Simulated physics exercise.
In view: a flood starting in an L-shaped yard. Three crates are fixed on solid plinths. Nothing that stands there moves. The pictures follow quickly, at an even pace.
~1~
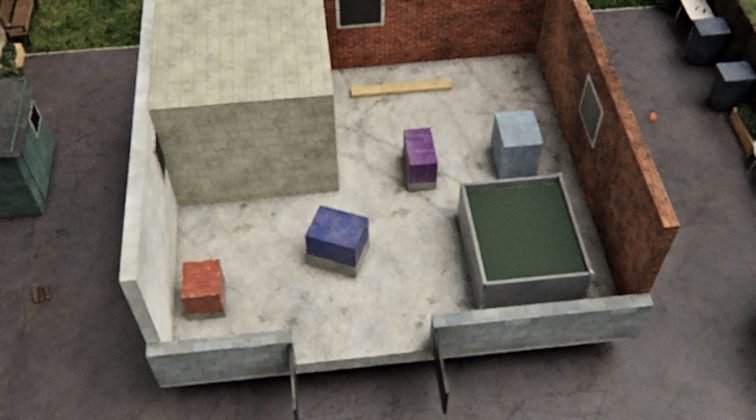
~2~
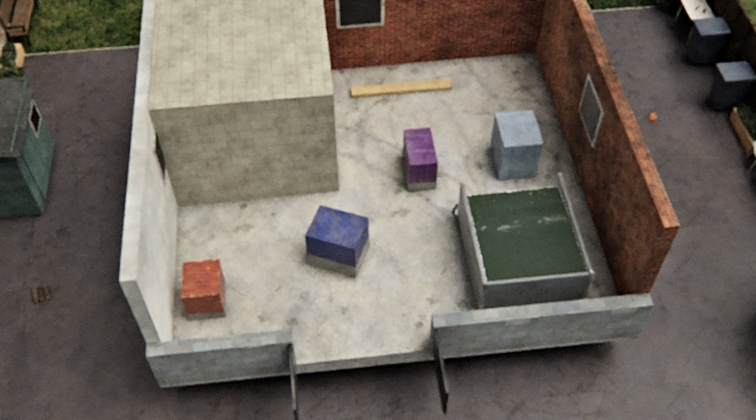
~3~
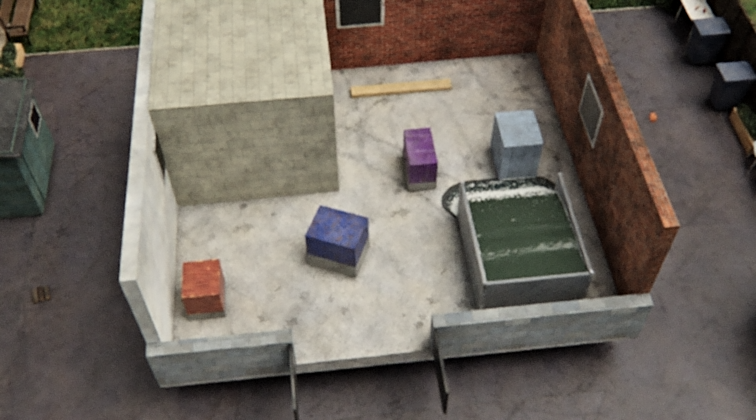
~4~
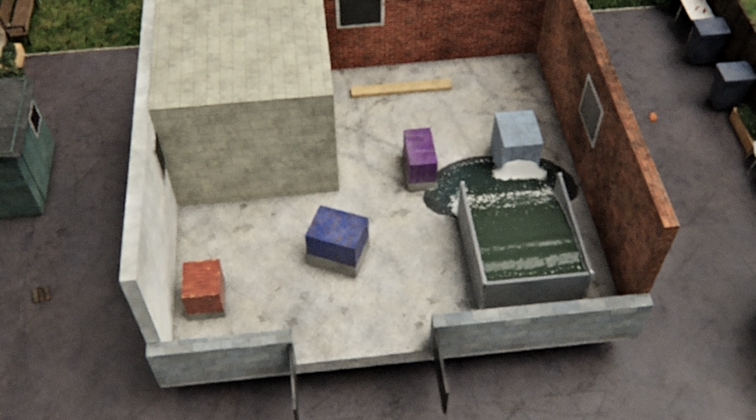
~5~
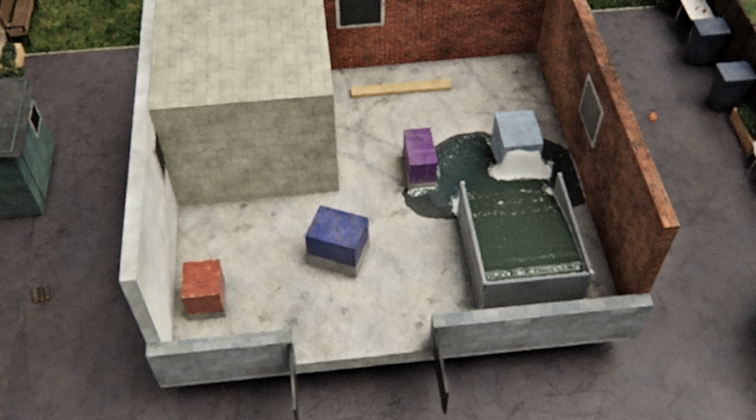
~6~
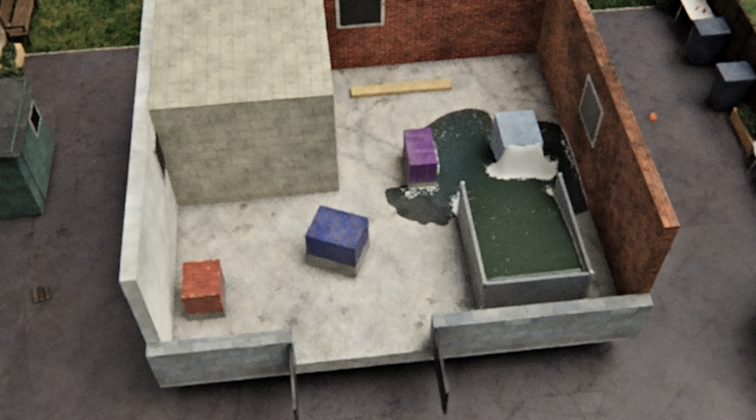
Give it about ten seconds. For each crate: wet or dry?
One by one: The blue crate keeps dry; the red crate keeps dry; the purple crate is soaked.
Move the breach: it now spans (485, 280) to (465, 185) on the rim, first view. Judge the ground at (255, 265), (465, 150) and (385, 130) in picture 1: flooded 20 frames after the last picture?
In that order: Under water, free of water, covered.
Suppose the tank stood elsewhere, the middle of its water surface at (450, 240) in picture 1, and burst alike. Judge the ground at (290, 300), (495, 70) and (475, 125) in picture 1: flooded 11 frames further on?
In turn: Not flooded, awash, awash.
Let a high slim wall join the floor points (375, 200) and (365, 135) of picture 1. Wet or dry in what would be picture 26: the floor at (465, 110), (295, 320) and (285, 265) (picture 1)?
One after the other: Covered, clear, dry.
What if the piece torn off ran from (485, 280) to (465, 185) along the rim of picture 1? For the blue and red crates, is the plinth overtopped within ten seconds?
One by one: The blue crate is topped; the red crate gets wet.
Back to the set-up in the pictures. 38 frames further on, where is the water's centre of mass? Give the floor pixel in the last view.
At about (443, 173).
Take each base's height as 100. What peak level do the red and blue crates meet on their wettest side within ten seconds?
Roughly 50 per cent, then 70 per cent.
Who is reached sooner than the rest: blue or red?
The crate marked blue.
A moment on, water covers 35 % of the floor; the blue crate not reached, the red crate not reached, the purple crate water round its plinth.
Next, water covers 50 % of the floor; the blue crate water round its plinth, the red crate not reached, the purple crate water round its plinth.
Then, water covers 65 % of the floor; the blue crate water round its plinth, the red crate not reached, the purple crate water round its plinth.
Later, water covers 85 % of the floor; the blue crate water round its plinth, the red crate water round its plinth, the purple crate water round its plinth.
In the end, water covers 95 % of the floor; the blue crate stayed above the water, the red crate stayed above the water, the purple crate was topped.
